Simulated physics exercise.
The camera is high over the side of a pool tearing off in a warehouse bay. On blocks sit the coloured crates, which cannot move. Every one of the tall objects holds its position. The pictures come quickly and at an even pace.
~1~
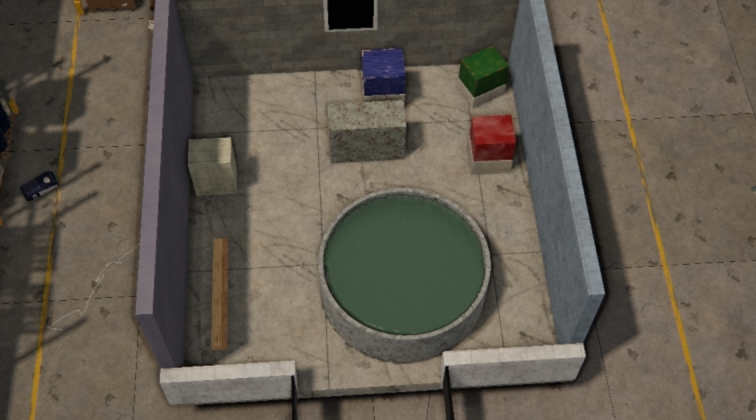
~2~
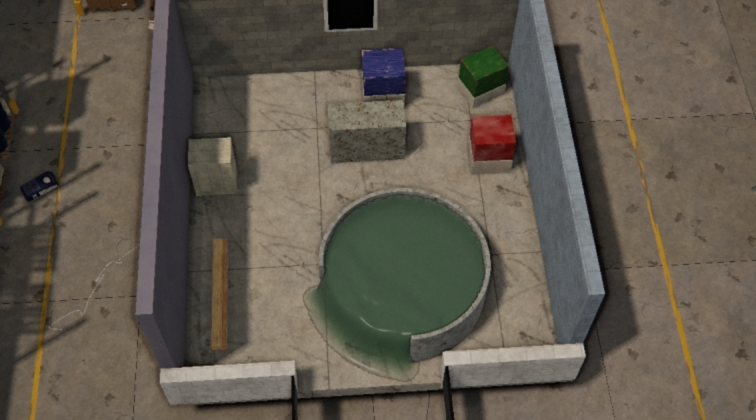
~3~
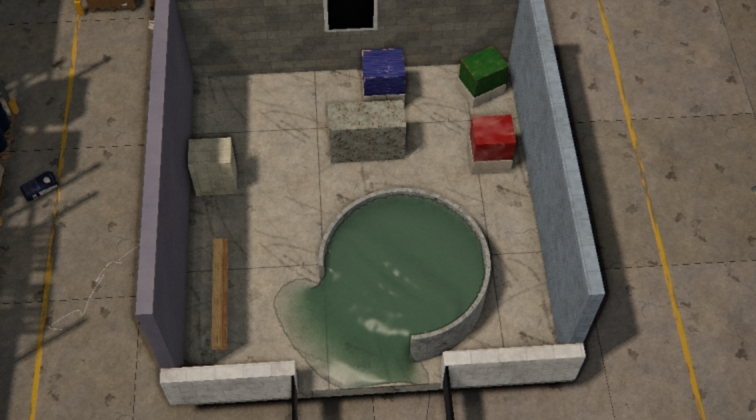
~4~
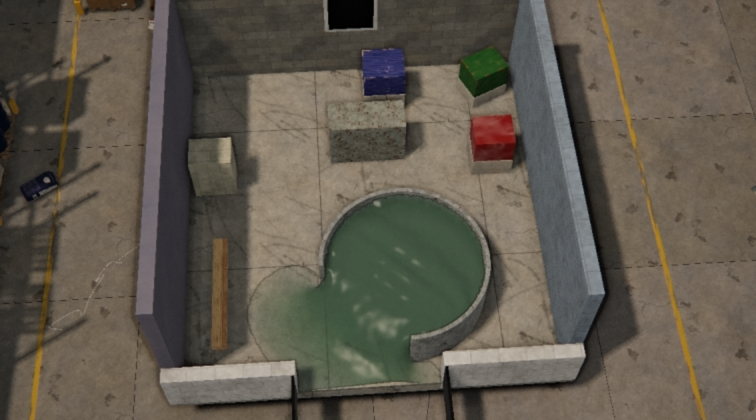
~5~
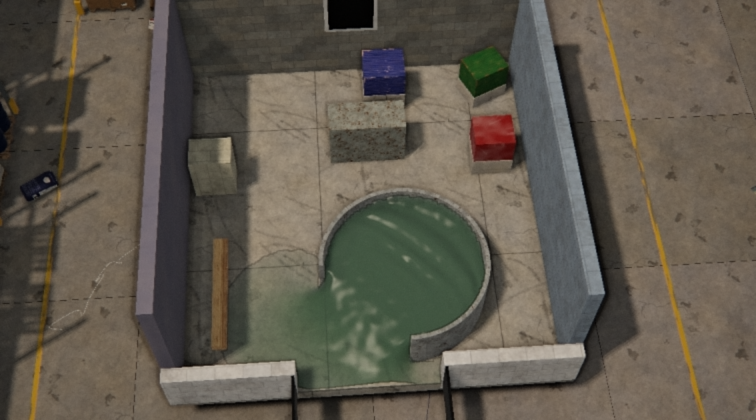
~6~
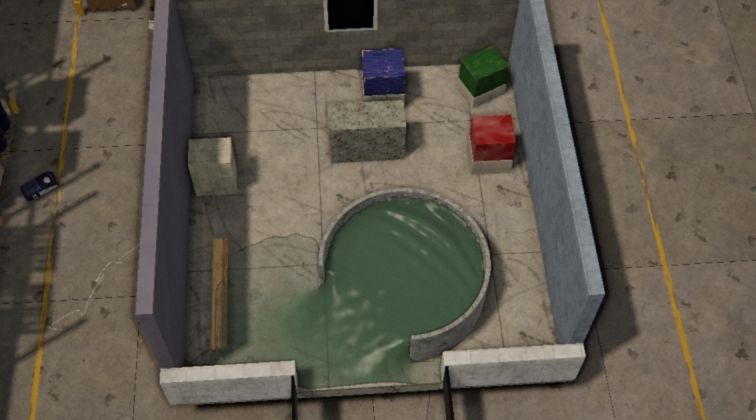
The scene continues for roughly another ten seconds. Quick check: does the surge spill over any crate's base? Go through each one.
At the end, the blue crate will be missed by the water, the red crate will be missed by the water, the green crate will be missed by the water.
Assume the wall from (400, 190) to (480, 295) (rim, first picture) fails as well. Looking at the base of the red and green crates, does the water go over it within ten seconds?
As I see it, red is doused and green is doused.
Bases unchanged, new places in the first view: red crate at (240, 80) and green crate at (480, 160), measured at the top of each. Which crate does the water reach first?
That would be the red one.
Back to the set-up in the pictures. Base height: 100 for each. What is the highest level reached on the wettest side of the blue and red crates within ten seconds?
About 30 percent and about 40 percent.
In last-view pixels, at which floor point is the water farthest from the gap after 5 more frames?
Near (210, 200).
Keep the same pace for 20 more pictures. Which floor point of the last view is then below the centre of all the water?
The water's centre sits above (314, 279).
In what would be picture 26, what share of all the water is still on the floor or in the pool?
60 %.
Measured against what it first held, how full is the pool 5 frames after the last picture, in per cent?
58 percent or thereabouts.
A moment on, water covers 20 % of the floor; the blue crate not reached, the red crate not reached, the green crate not reached.
Next, water covers 25 % of the floor; the blue crate not reached, the red crate not reached, the green crate not reached.
Then, water covers 50 % of the floor; the blue crate not reached, the red crate not reached, the green crate not reached.
Later, water covers 75 % of the floor; the blue crate water round its plinth, the red crate water round its plinth, the green crate water round its plinth.
In the end, water covers 100 % of the floor; the blue crate stayed above the water, the red crate stayed above the water, the green crate stayed above the water.
